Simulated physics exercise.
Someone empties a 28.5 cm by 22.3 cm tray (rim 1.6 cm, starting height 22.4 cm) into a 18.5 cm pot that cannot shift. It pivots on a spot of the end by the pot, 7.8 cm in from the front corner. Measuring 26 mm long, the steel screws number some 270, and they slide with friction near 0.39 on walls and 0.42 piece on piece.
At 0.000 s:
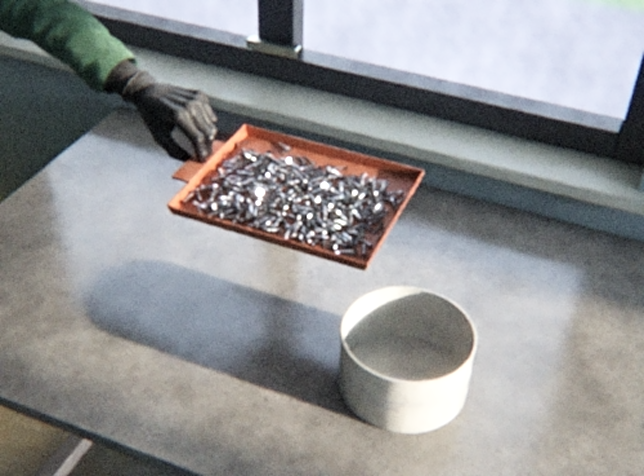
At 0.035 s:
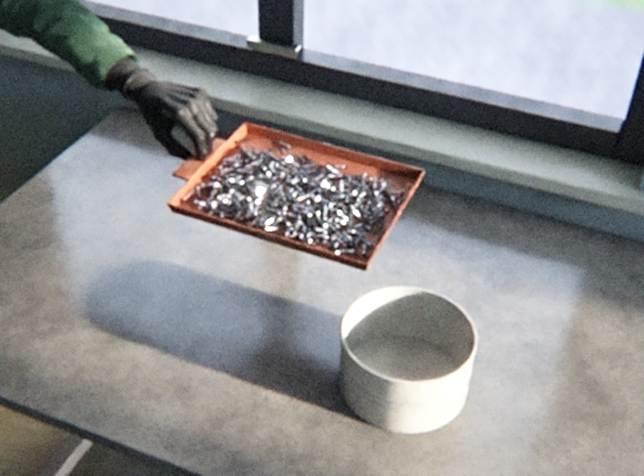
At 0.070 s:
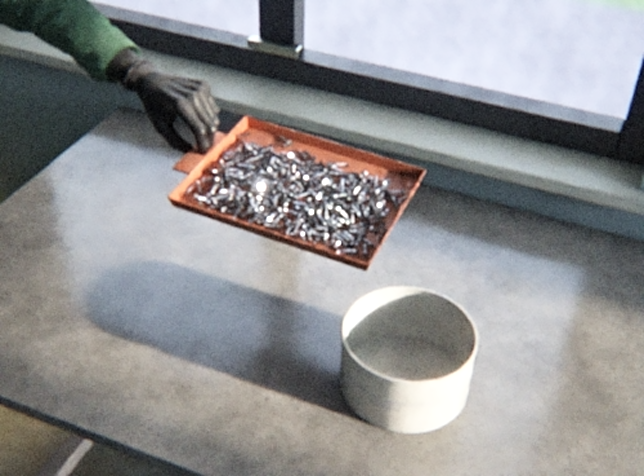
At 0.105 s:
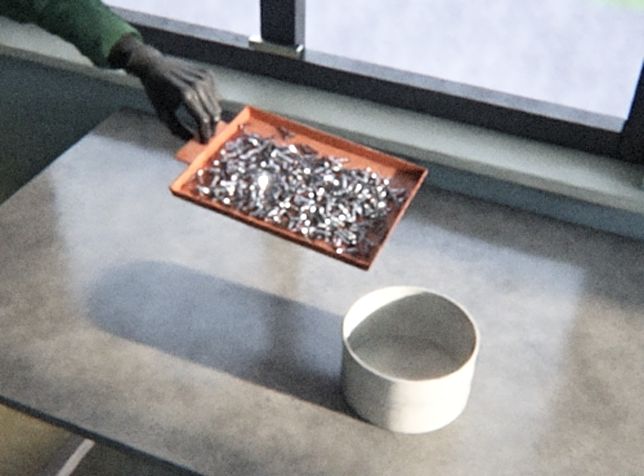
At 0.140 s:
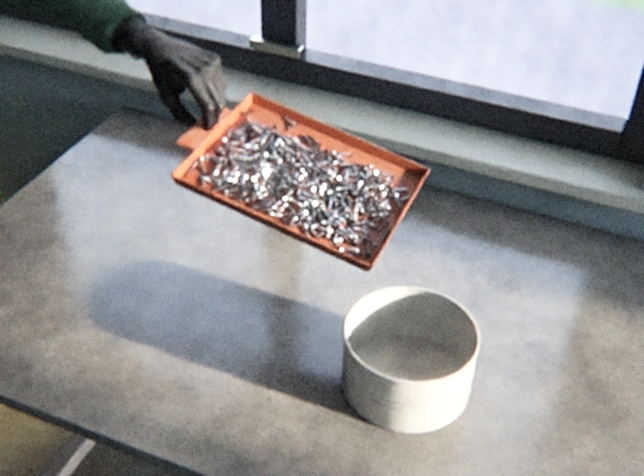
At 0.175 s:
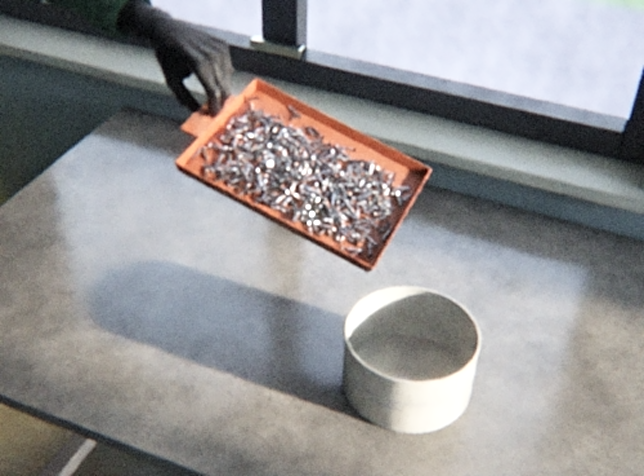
At the start, a black-gloved hand in a green sleeve holds an orange tray of small shiny metal pieces nearly level above a gray table, beside a pale round pot. The hand then raises the handle end, slowly at first and then faster, slanting the tray down toward the right.
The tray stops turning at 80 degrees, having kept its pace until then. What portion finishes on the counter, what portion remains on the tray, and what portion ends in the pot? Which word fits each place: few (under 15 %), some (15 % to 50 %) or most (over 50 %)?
Counter gets some; tray gets few; pot gets most.
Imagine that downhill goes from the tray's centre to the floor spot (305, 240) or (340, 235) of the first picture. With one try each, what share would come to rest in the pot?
Approximately 35 percent, then 90 percent.
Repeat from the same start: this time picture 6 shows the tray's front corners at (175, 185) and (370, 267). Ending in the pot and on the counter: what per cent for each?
Pot 90, counter 10.
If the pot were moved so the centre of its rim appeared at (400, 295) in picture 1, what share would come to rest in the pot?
With the pot there, close to 40 per cent.
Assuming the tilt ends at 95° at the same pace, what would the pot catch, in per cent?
In that case some 75 per cent.
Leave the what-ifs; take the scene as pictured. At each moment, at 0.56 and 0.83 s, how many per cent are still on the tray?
In order, near 95 and near 0.
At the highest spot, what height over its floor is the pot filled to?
I'd put it at close to 3.0 centimetres.
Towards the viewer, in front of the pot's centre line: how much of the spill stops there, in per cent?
Roughly 10 percent of the spill.
After 0.40 s, tilt 48 degrees; the tray holds 100 %, the pot 0 %.
After 0.56 s, tilt 71 degrees; the tray holds 95 %, the pot 0 %.
After 0.83 s, tilt 80 degrees; the tray holds 0 %, the pot 70 %.
At rest (2.2 s), counter 30 %, tray 0 %, pot 70 %.
